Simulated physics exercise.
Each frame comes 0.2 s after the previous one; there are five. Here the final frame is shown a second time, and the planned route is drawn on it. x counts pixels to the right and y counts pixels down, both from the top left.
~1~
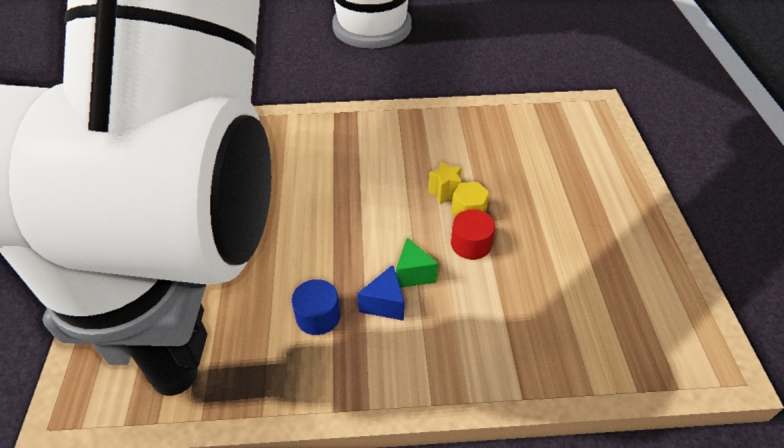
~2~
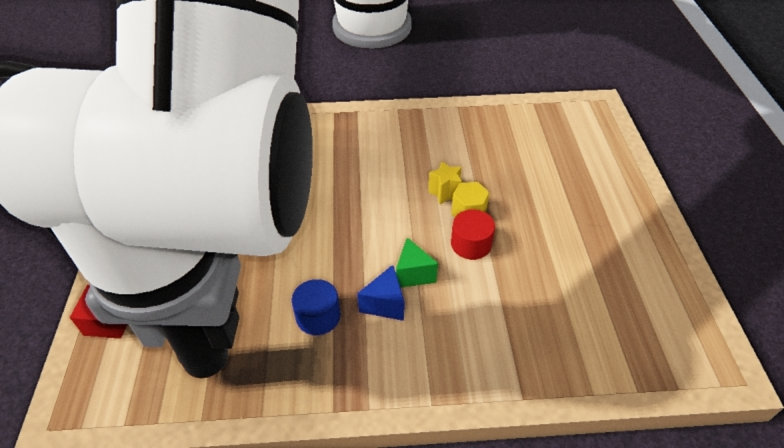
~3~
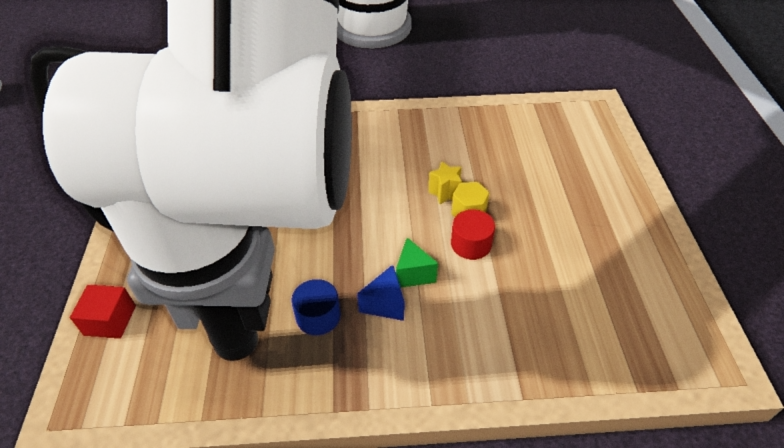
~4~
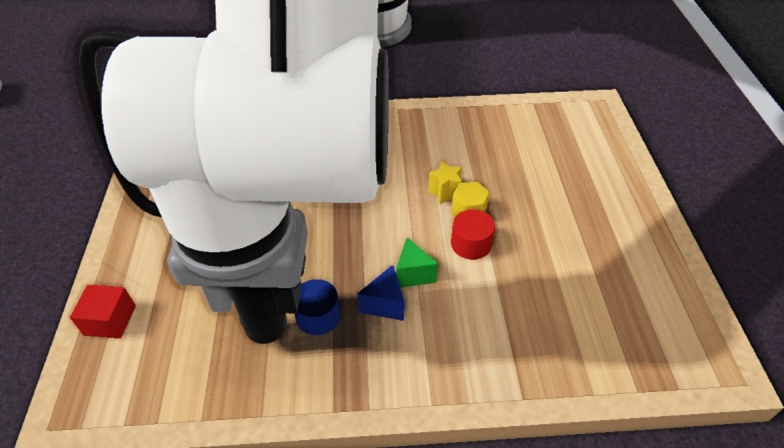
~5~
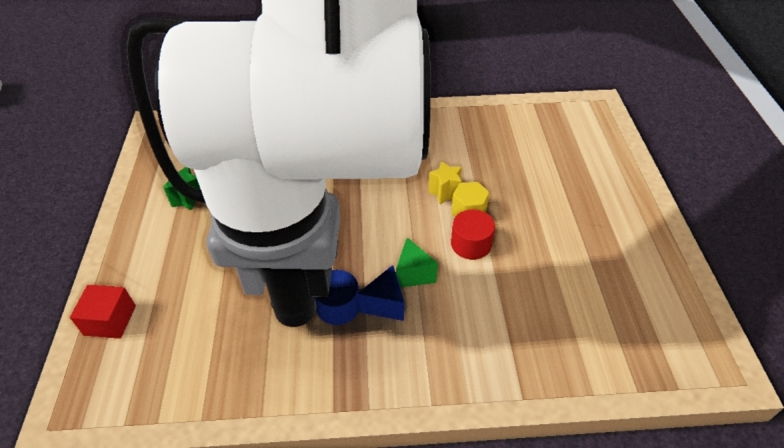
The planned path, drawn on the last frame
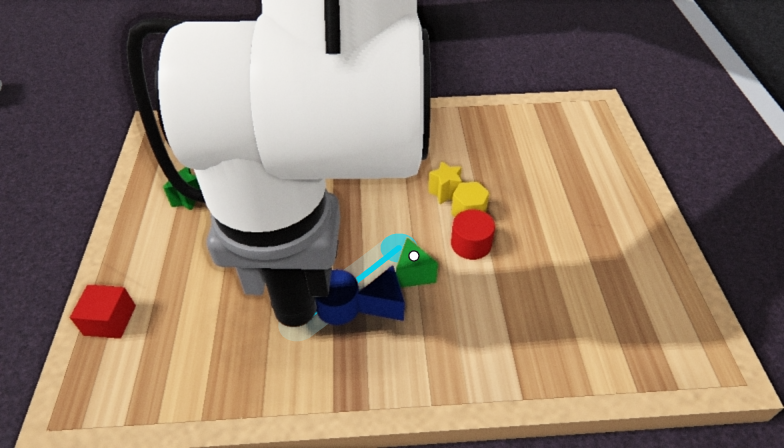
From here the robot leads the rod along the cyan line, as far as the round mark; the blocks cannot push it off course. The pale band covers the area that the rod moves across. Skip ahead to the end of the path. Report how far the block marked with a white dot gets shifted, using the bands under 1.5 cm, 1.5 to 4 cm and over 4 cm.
The distance will be above 4 cm.
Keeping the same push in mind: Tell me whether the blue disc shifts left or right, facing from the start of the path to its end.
My prediction: Rightwards.
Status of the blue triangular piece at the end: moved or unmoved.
That block will leave its spot.
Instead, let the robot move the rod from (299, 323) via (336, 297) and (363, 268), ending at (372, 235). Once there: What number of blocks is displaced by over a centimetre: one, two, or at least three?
A group of three or more is moved.
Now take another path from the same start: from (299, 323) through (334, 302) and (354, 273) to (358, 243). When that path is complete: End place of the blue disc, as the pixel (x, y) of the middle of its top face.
The middle of its upper face will lie at (396, 250).
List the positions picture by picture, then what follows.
Lower end of the rod at (176, 376), tops of blocks, blue disc at (315, 297), blue triangular piece at (385, 286), green triangular piece at (414, 256), red disc at (474, 224), in the first picture.
Rod at (206, 359), blocks as before, in the second picture.
Rod at (237, 343), blocks as before, in the third picture.
Rod at (267, 326), blocks as before, in the fourth picture.
Rod at (296, 310), blue disc at (335, 287), blue triangular piece at (385, 286), green triangular piece at (414, 256), red disc at (474, 224), in the fifth picture.
The drawn path runs from (299, 323) directly to (399, 248); the dot is on the green triangular piece.
The first path, step by step. One third of the way, rod at (334, 283); blue disc at (375, 267); blue triangular piece at (402, 290), turned 15° anticlockwise; green triangular piece at (418, 255), turned 15° anticlockwise.
Two thirds of the way, rod at (368, 258); blue disc at (409, 255); blue triangular piece at (408, 291); green triangular piece at (445, 252), turned 35° anticlockwise.
At the end, rod at (399, 234); blue disc at (434, 245); blue triangular piece at (408, 291); green triangular piece at (469, 255); red disc not moved.
